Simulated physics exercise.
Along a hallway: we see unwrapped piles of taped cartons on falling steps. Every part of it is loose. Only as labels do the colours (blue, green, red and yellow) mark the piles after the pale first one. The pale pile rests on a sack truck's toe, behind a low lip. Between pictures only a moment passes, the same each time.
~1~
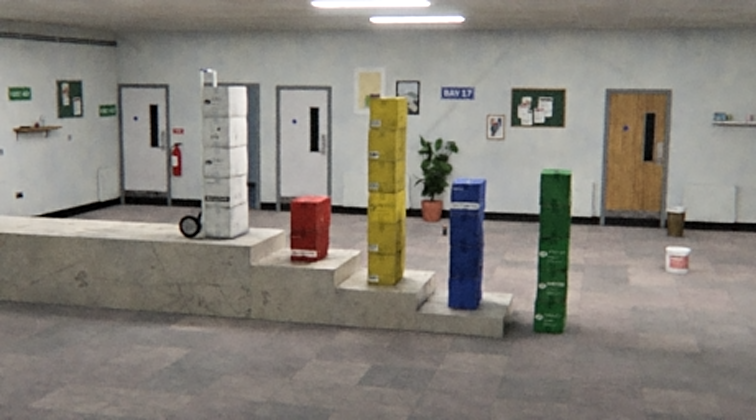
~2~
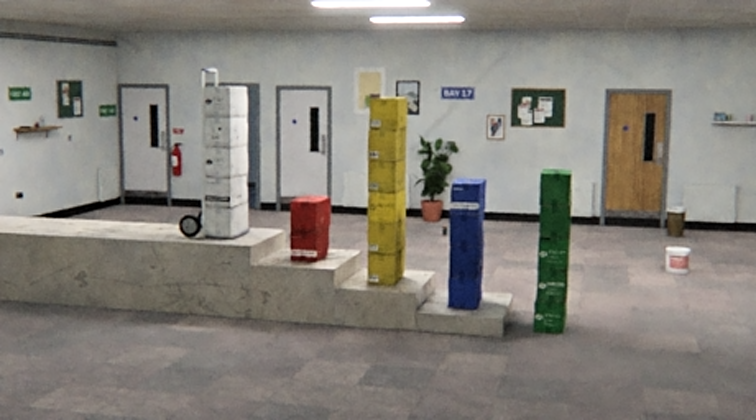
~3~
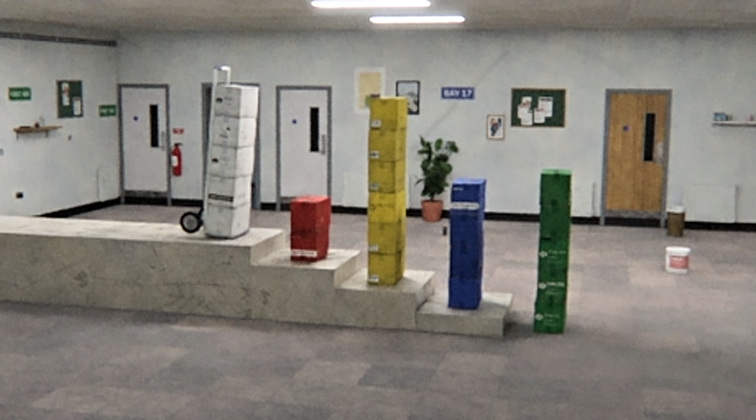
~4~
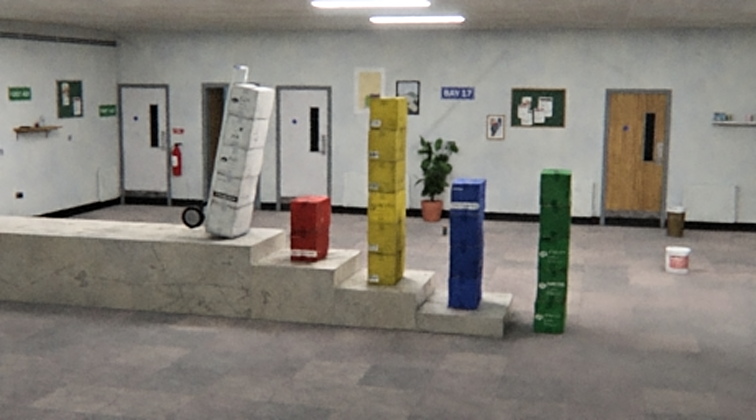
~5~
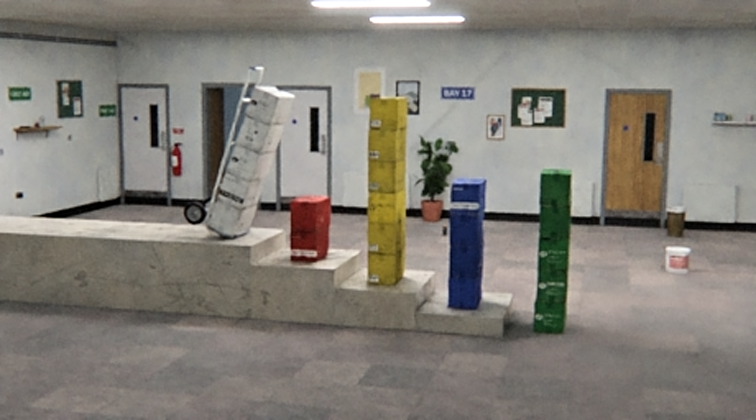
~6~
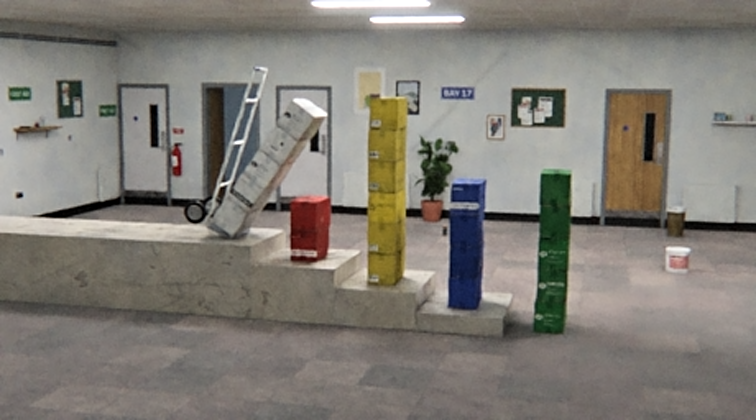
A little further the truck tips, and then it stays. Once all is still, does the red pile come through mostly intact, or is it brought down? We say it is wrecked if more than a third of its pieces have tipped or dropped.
It comes through mostly intact.
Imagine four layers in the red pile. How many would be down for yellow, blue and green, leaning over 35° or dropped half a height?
Yellow 6, blue 3, green 4.
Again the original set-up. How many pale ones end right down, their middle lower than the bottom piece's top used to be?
I make it 4 all told.
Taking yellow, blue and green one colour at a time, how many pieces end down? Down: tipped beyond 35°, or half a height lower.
Pile by pile, yellow 6, blue 3, green 4.
Soon after the last picture, 5 of the pale pile down; none of the 2 red cartons down (0 of 17 in all colours); top red carton unmoved; top yellow carton shifted a little.
A little later, 5 of the pale pile down; none of the 2 red cartons down (6 of 17 in all colours); top red carton unmoved; top yellow carton leaning well over, some two heights lower.
Later still, 5 of the pale pile down; none of the 2 red cartons down (13 of 17 in all colours); top red carton unmoved; top blue carton on its side.
At rest, 5 of the pale pile down; none of the 2 red cartons down (13 of 17 in all colours); top red carton unmoved; top blue carton on its side. As the last picture would show them, middles, top red carton near (312, 214), top blue carton near (603, 288).
